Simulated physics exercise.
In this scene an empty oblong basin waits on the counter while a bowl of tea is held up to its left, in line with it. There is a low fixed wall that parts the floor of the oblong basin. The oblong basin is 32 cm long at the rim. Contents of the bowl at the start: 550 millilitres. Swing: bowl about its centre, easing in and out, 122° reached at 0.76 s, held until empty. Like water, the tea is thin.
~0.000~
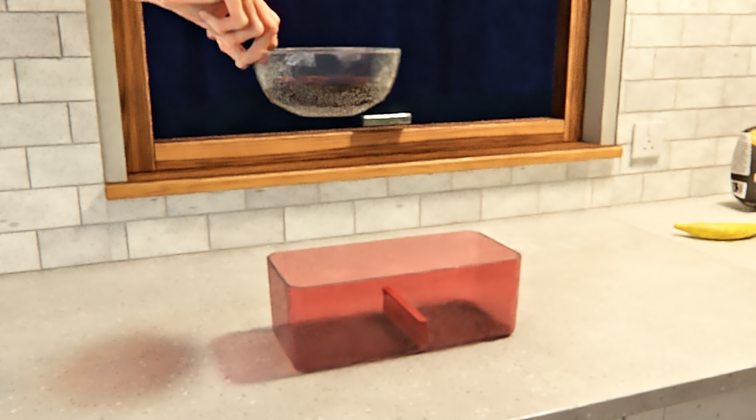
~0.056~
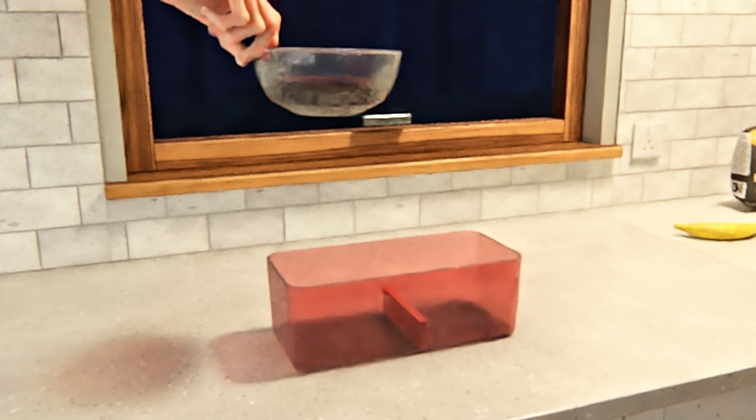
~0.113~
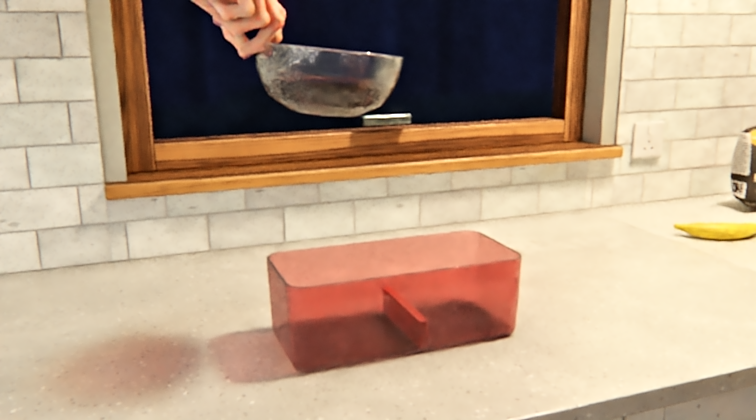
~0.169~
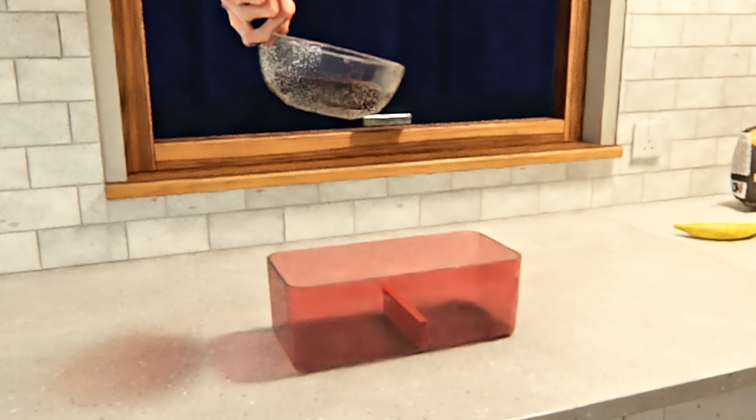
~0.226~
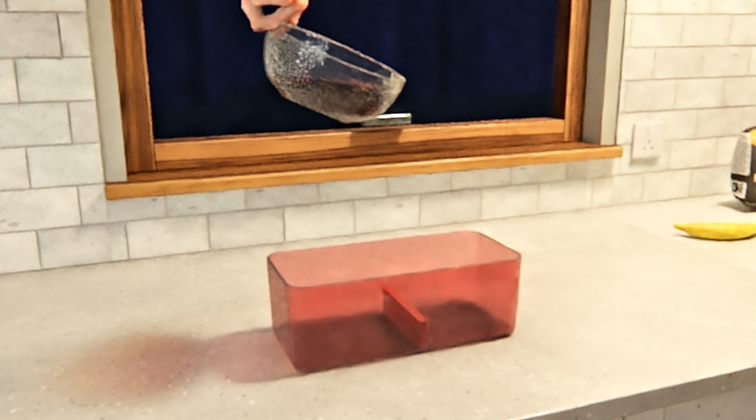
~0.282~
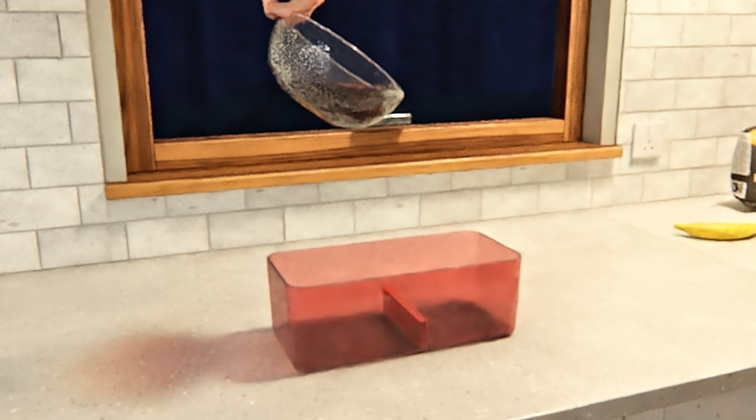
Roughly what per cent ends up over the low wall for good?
About 60 in every hundred.
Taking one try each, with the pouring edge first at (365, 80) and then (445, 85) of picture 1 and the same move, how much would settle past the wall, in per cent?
Some 35 and 75 per cent, in that order.
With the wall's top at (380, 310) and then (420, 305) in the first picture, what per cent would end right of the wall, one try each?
First 70, then 45 per cent.
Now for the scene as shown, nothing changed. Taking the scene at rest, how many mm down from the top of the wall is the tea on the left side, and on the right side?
Looks like roughly 32 mm on the left and roughly 22 mm on the right.
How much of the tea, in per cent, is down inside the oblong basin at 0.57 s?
I'd estimate some 34 percent of the liquid.
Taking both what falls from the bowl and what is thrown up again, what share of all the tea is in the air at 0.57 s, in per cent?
About 60 per cent.
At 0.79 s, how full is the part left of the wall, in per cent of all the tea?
I'd say near 28 percent.
By 0.57 s the tilt is 105° and 6 per cent is still to pour, 0 is left of the wall and 34 right of it.
By 0.79 s the tilt is 122° and 0 per cent is still to pour, 27 is left of the wall and 60 right of it.
By 1.02 s the tilt is 122° and 0 per cent is still to pour, 34 is left of the wall and 60 right of it.
By 1.26 s the tilt is 122° and 0 per cent is still to pour, 34 is left of the wall and 60 right of it.
At rest 34 per cent lies left of the wall, 60 right of it and 6 outside.
